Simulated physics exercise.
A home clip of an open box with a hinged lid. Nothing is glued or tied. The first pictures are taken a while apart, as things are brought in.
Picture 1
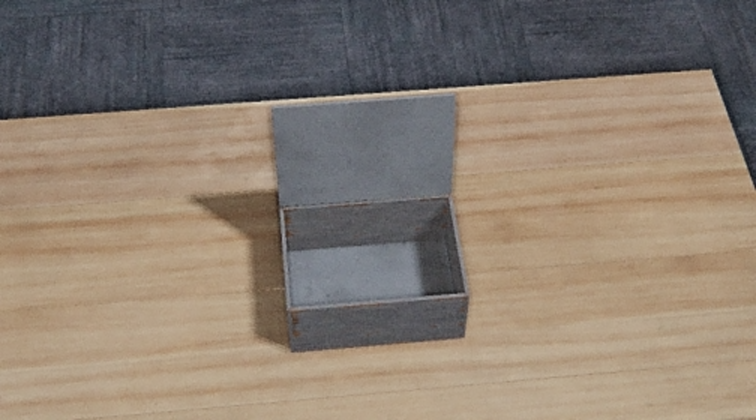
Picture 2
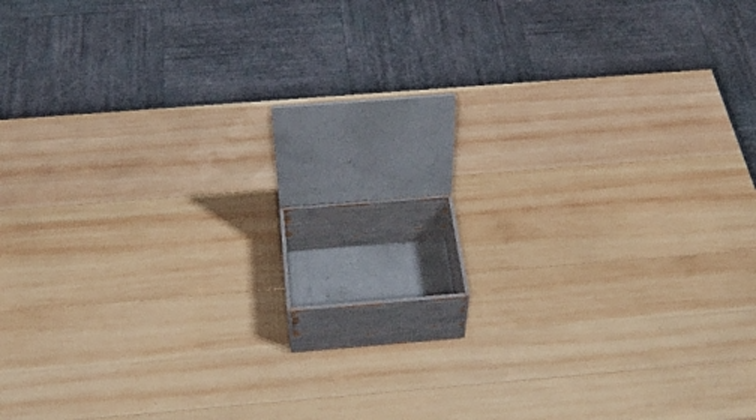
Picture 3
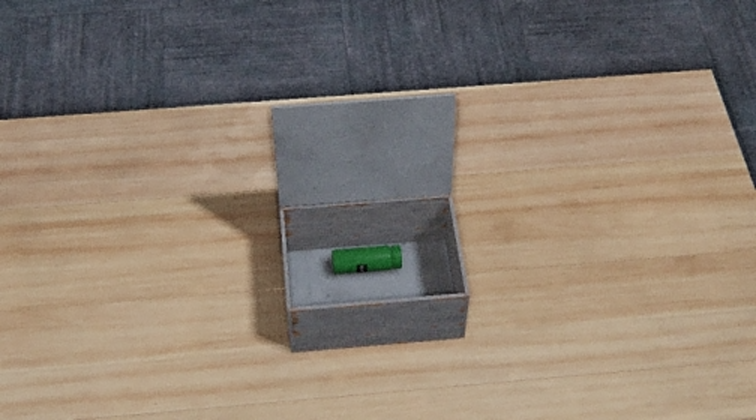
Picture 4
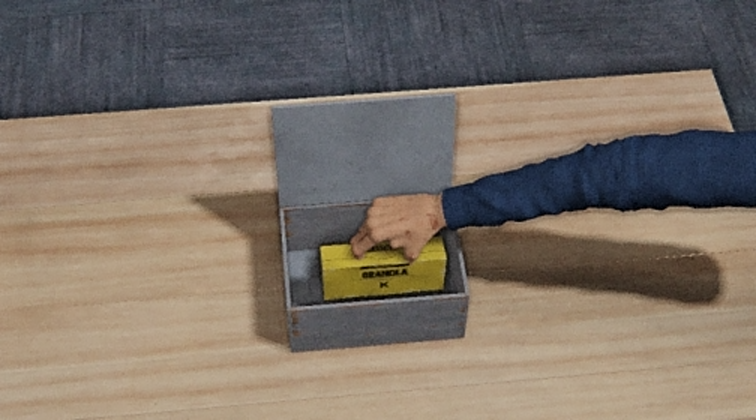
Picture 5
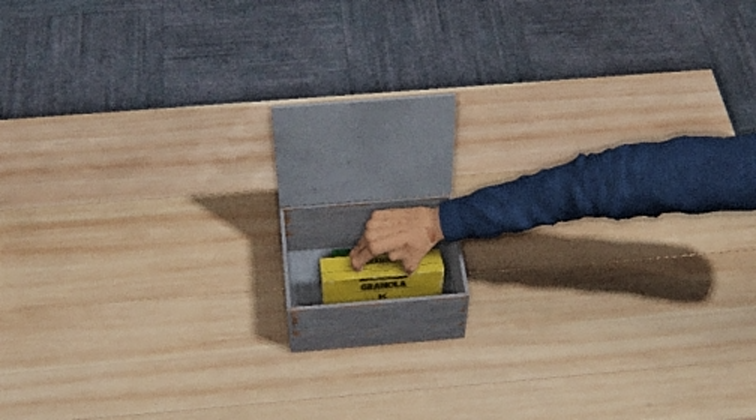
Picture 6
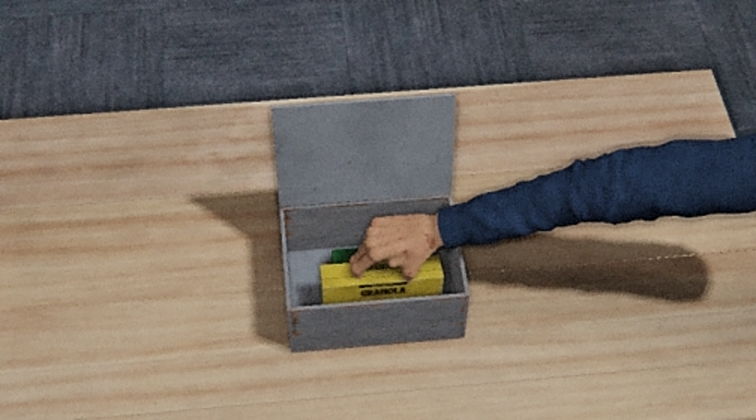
In this clip, an open gray box with a raised lid sits empty on a wooden table, then a green cylindrical container appears inside. A blue-sleeved arm reaches in from the right and lowers a yellow packet into the box.
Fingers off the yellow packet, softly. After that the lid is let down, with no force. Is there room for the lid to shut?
Here the lid sits on the rim.
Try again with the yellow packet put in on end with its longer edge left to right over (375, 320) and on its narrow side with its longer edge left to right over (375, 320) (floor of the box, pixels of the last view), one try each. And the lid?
First try: It is held up; second try: It shuts flat.
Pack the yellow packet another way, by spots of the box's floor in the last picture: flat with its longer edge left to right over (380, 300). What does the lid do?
Then it sits on the rim.
Then, 1.10 s on from there, lid starting down.
Then, 1.60 s on from there, lid 59° above the rim.
Then, 1.90 s on from there, lid 36° above the rim.
Then, 2.20 s on from there, lid 9° above the rim.
In the end, lid shut; both unmoved. At the end, from the last picture's camera, yellow packet near (381, 287).
